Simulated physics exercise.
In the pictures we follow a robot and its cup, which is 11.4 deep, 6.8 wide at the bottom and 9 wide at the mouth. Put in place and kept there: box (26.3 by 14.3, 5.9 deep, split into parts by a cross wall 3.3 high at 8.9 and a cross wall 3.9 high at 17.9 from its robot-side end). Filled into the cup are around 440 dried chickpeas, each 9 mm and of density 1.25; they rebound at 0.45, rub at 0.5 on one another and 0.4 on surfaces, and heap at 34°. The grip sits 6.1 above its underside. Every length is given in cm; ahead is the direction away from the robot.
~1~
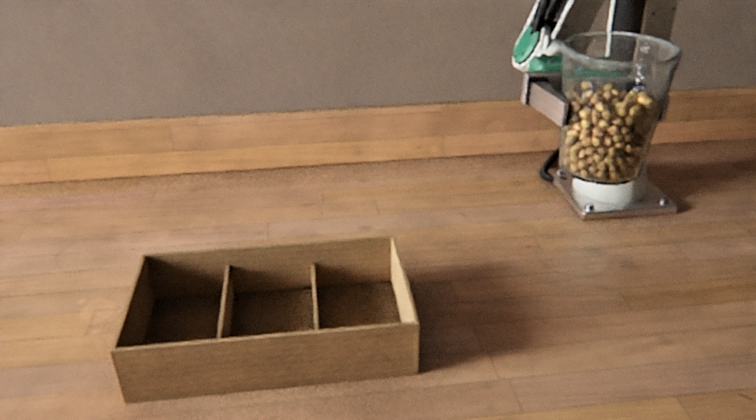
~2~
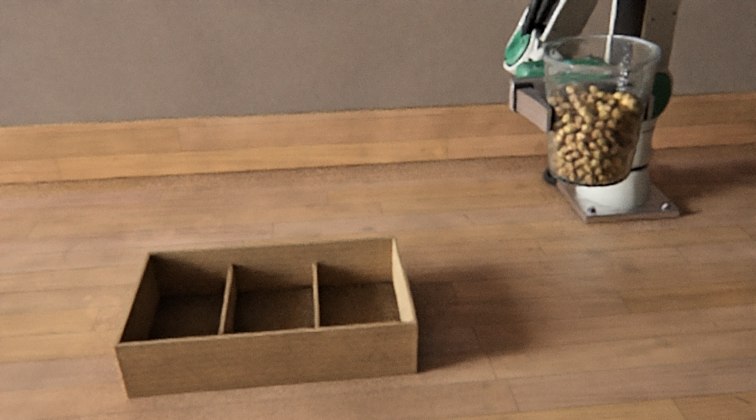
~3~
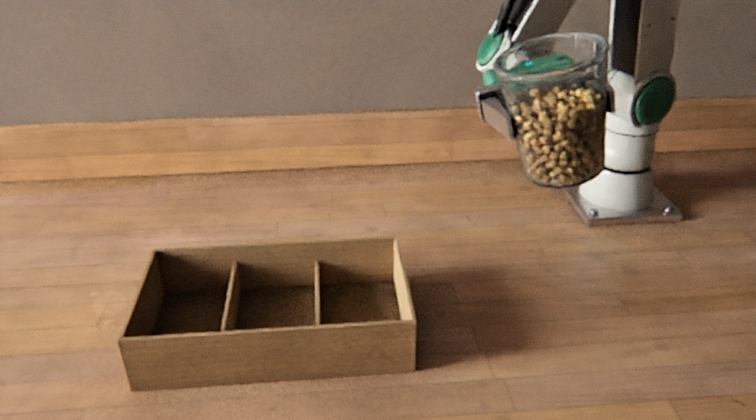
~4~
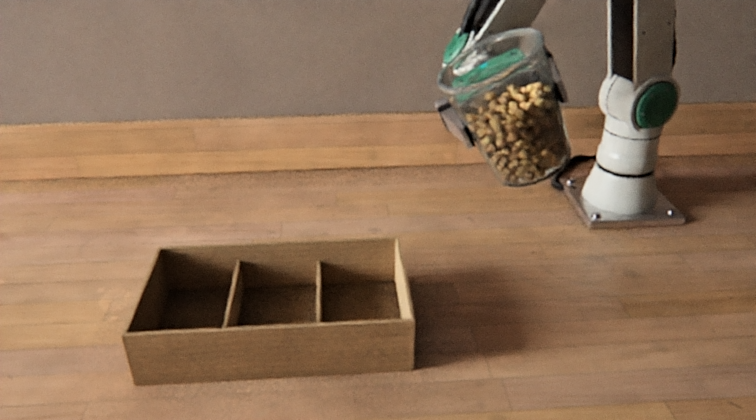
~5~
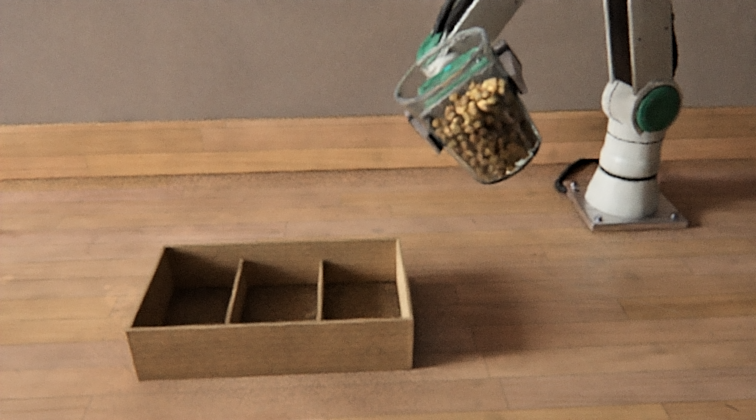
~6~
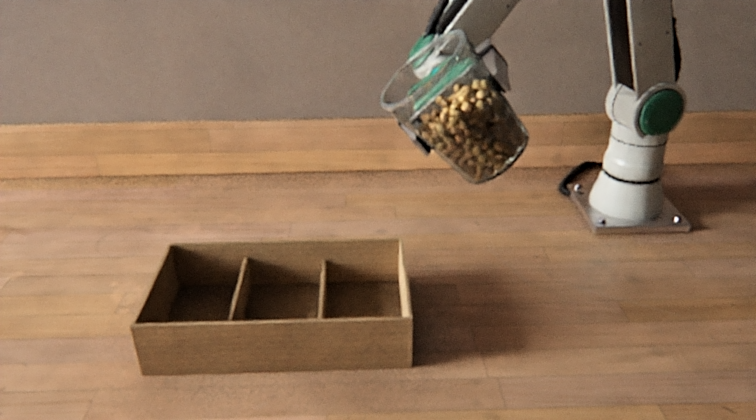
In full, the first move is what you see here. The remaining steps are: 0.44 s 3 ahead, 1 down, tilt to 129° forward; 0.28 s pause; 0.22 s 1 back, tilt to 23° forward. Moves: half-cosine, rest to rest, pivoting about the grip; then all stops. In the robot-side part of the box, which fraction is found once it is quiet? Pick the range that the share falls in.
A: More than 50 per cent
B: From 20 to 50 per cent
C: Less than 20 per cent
(A) More than 50 per cent.
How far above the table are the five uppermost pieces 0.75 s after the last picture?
Around 6 cm, I reckon.
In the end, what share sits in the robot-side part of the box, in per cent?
The share is close to 85 per cent.
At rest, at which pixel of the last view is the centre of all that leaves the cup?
(348, 311).
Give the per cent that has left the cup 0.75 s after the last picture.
I'd put it at some 100 percent up to then.
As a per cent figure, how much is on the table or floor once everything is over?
Roughly 0 %.
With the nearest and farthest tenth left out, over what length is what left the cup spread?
Around 14 cm long.
Then, 0.38 s after the last picture, tilted 124° forward, highest piece 27 above the table; 423 in the cup, 15 in flight or on a rim.
Then, 0.75 s after the last picture, tilted 124° forward, highest piece 7 above the table; 369 in the robot-side part, 68 in the middle part, 1 in the far-side part.
Then, 1.14 s after the last picture, tilted 23° forward, highest piece 4 above the table; 368 in the robot-side part, 68 in the middle part, 2 in the far-side part.
Then, 2.19 s after the last picture, tilted 23° forward, highest piece 4 above the table; 368 in the robot-side part, 68 in the middle part, 2 in the far-side part.
Final count, 368 in the robot-side part, 68 in the middle part, 2 in the far-side part. That is 84 % in the robot-side part of the box.
